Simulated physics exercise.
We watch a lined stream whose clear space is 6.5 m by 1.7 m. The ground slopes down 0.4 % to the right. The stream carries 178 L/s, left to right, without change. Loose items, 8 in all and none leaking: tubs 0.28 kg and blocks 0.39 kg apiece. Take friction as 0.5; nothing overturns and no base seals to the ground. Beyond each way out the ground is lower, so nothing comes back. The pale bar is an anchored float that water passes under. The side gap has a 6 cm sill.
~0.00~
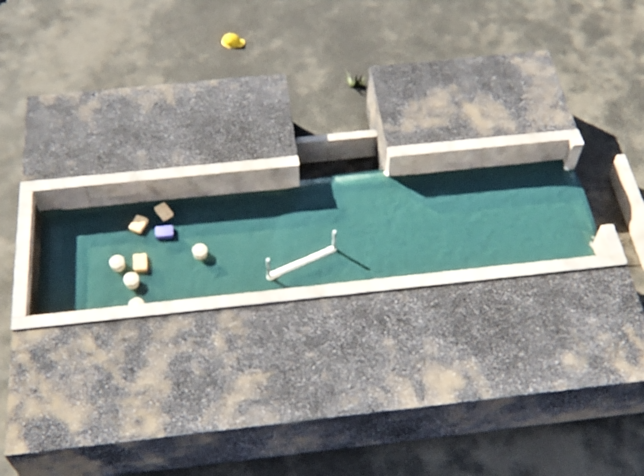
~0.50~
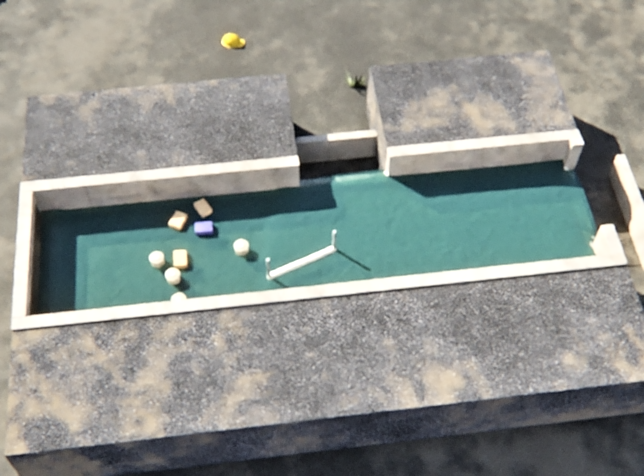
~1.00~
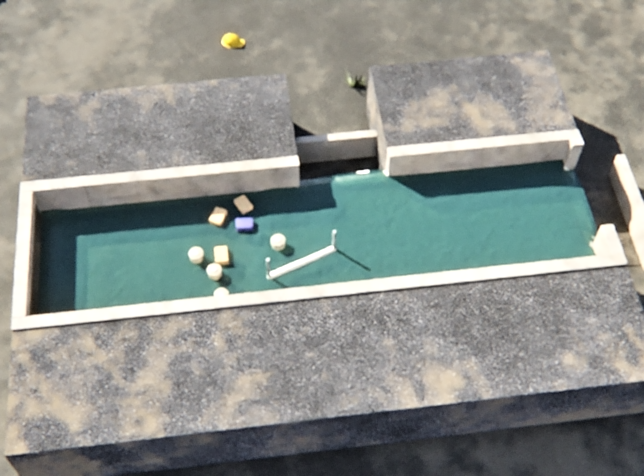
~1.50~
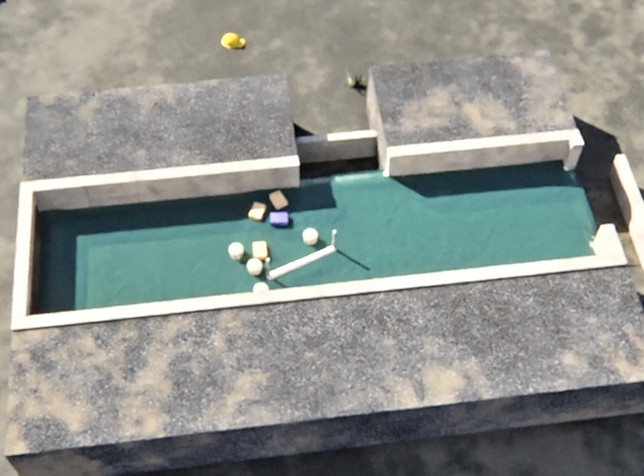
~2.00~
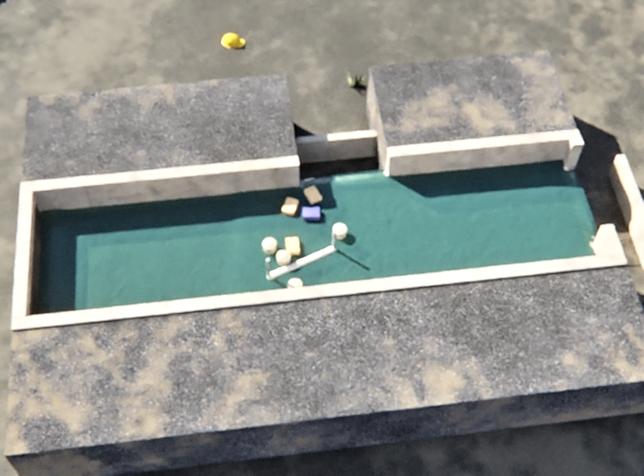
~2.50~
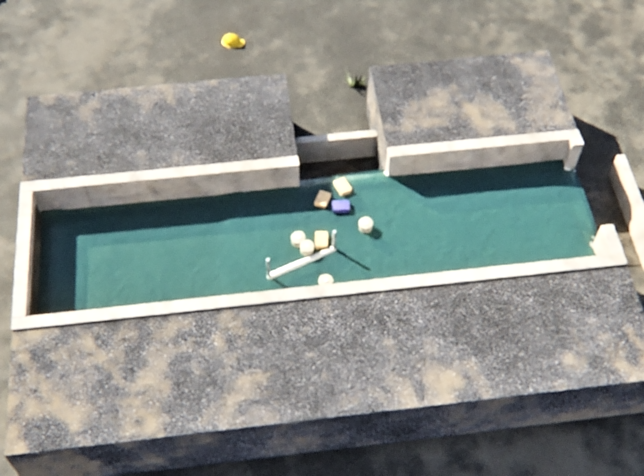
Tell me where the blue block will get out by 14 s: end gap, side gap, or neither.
The blue block: End gap.
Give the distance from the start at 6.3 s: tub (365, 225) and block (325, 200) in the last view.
In turn: 400 cm, washed out.
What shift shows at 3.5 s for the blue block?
About 250 cm.
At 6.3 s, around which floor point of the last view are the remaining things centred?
At about (483, 208).
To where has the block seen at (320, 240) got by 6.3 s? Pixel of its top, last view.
Around (471, 189).
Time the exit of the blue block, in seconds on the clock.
Near 8.0 s.
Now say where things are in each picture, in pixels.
In the first frame, the blue block at (164, 231), afloat; 11 cm deep round most things; 0 of 8 have shifted.
In the second frame, the blue block at (204, 227), afloat, 47 cm from its start; about 1540 L in view; 8 of 8 have shifted.
In the third frame, the blue block at (244, 223), afloat, 95 cm from its start; 11 cm deep round most things; 8 of 8 have shifted.
In the fourth frame, the blue block at (279, 218), afloat, 137 cm from its start; about 1550 L in view; 8 of 8 have shifted.
In the fifth frame, the blue block at (311, 212), afloat, 177 cm from its start; 13 cm deep round most things; 8 of 8 have shifted.
In the sixth frame, the blue block at (341, 205) floats, 214 cm from its start; about 1560 L in view; 8 of 8 have shifted.
After 3.5 s the blue block is near (386, 189), 2.7 m from its start, afloat; 1 of 8 are out; 7 afloat.
After 6.3 s the blue block is near (498, 169), 4.2 m from its start, afloat; 2 of 8 are out; 6 afloat.
After 10.0 s the blue block has gone out by the end gap; 8 of 8 are out; 0 afloat.
After 14.0 s the blue block has gone out by the end gap; 8 of 8 are out; 0 afloat.
